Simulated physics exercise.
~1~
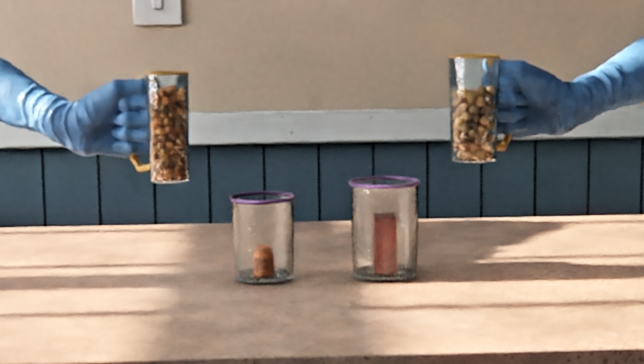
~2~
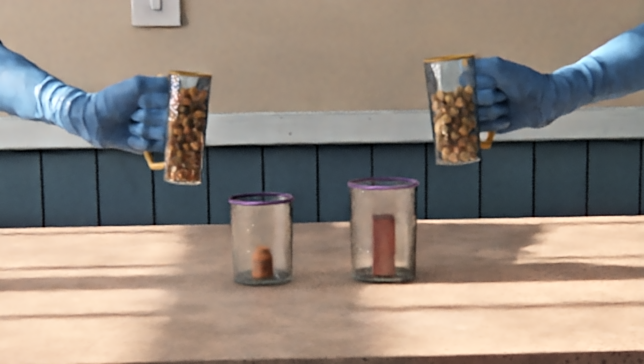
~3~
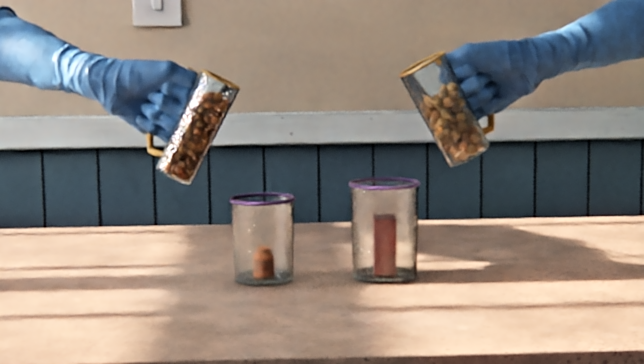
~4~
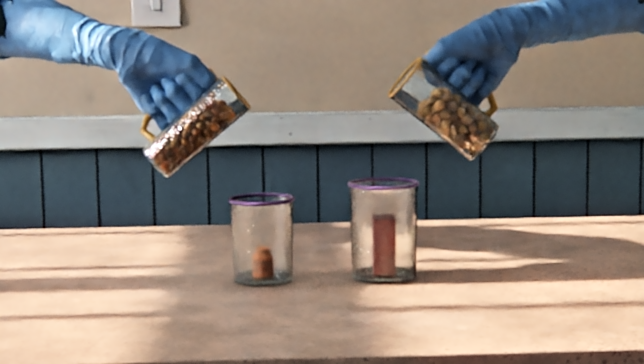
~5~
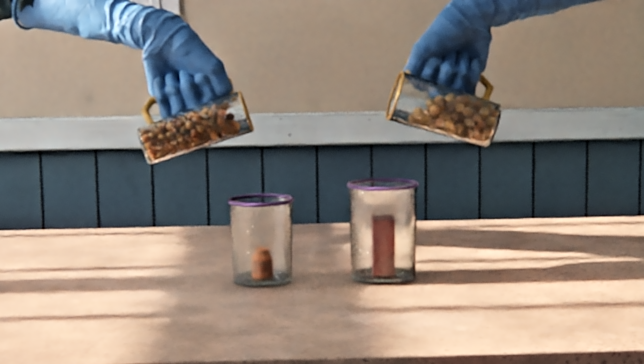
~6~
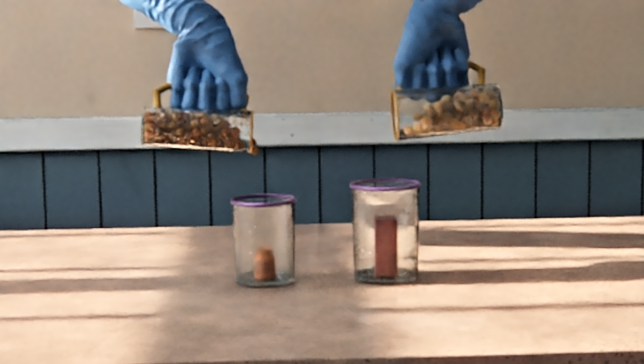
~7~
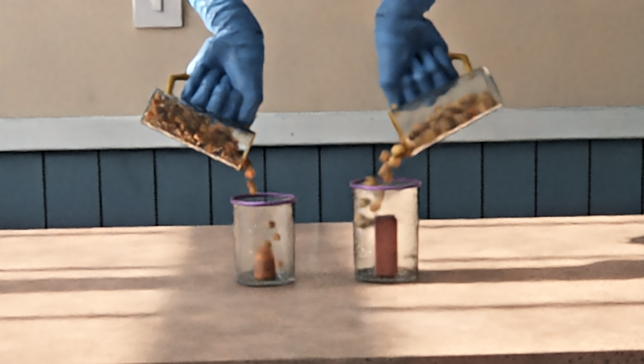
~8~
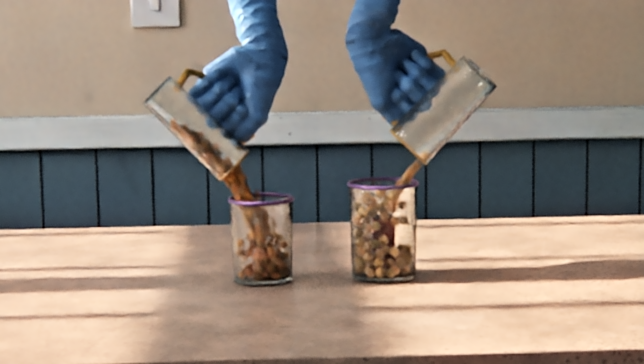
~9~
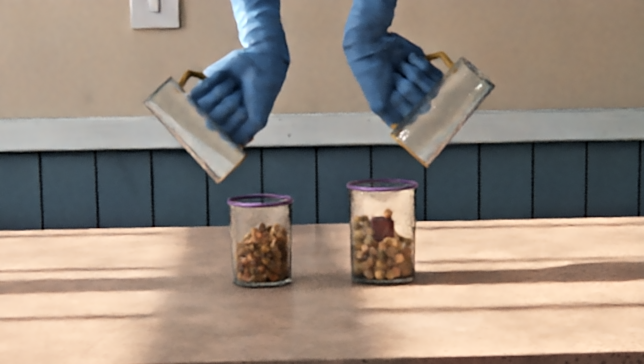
In this clip, two blue-gloved hands tip handled glass cups of brown, nut-like pieces over two clear containers, emptying them around a short object on the left and a taller reddish one on the right; the left object ends covered, while the right one still shows.
